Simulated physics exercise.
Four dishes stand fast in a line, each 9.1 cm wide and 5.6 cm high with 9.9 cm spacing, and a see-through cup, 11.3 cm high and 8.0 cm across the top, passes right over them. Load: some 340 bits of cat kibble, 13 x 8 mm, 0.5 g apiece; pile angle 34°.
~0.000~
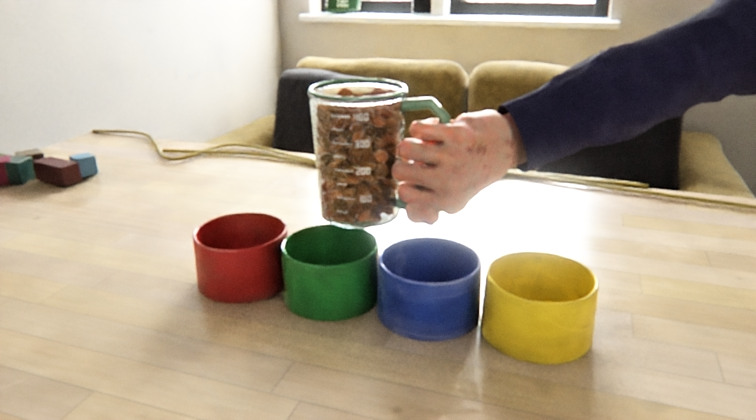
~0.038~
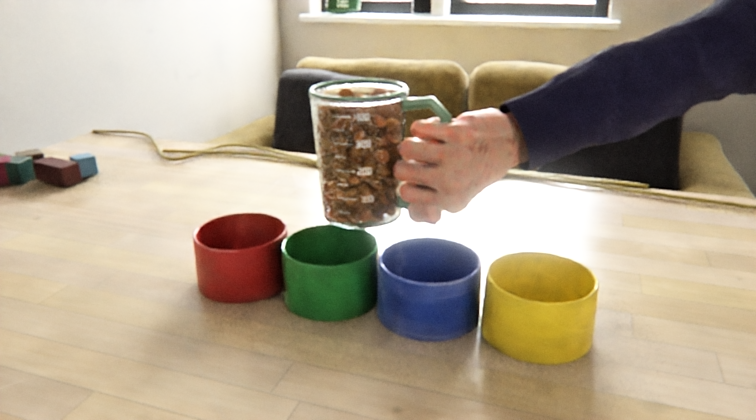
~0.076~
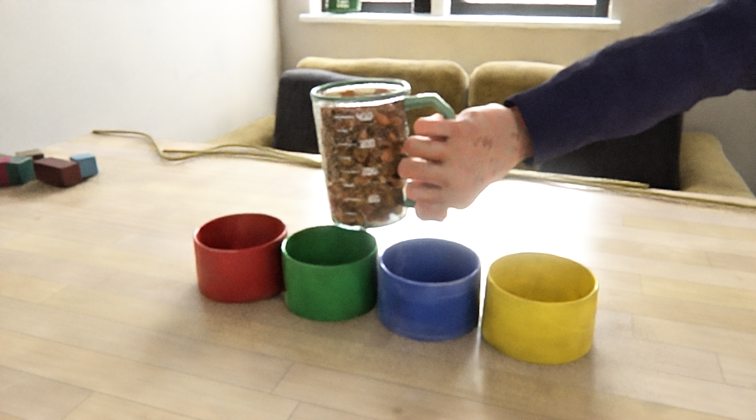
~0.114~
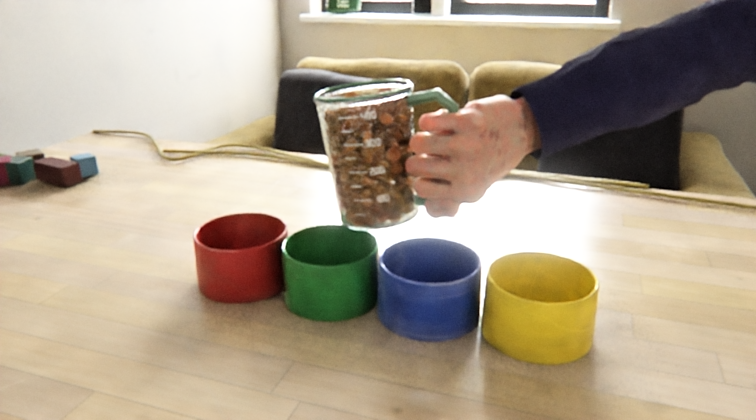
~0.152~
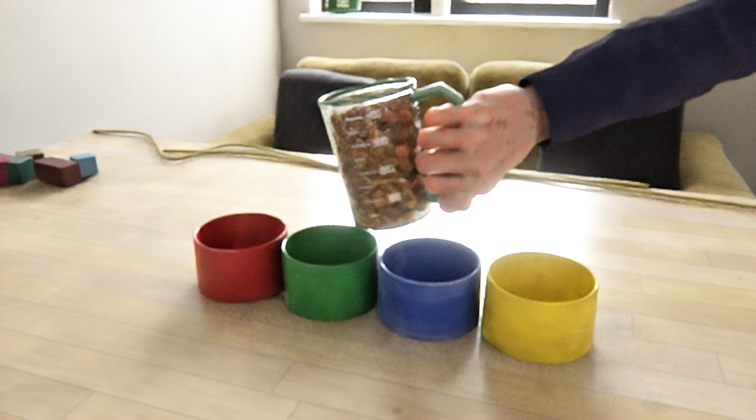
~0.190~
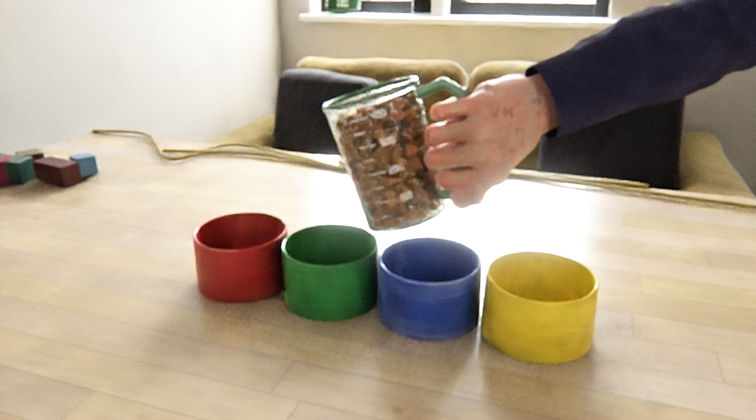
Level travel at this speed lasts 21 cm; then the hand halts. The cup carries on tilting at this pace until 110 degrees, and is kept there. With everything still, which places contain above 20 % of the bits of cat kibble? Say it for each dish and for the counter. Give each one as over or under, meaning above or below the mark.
Red dish: Under, blue dish: Under, green dish: Under, yellow dish: Over, counter: Under.
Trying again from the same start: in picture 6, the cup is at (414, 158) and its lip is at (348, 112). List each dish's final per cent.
Final shares - red 0 %, blue 10 %, green 0 %, yellow 70 %.
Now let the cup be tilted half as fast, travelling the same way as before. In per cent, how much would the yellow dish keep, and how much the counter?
Yellow 80; counter 10.
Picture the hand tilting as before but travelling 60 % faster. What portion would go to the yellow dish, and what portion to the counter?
Yellow: 70; counter: 10.
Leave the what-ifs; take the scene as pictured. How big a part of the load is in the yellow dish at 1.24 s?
25 %.
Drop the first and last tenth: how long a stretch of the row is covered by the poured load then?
It spans about 11 centimetres along the dishes.
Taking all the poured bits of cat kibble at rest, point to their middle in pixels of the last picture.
My guess is close to (523, 301).
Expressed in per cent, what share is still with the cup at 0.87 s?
Around 90 percent.
Then, at 0.60 s, tilt 72 degrees; cup holds 100 %.
After 0.87 s, tilt 107 degrees; cup holds 90 %, blue 10 %.
After 1.24 s, tilt 110 degrees; cup holds 55 %, blue 10 %, yellow 25 %.
At rest (3.3 s), red 0 %, blue 10 %, green 0 %, yellow 75 %, counter 10 %, cup 5 %.
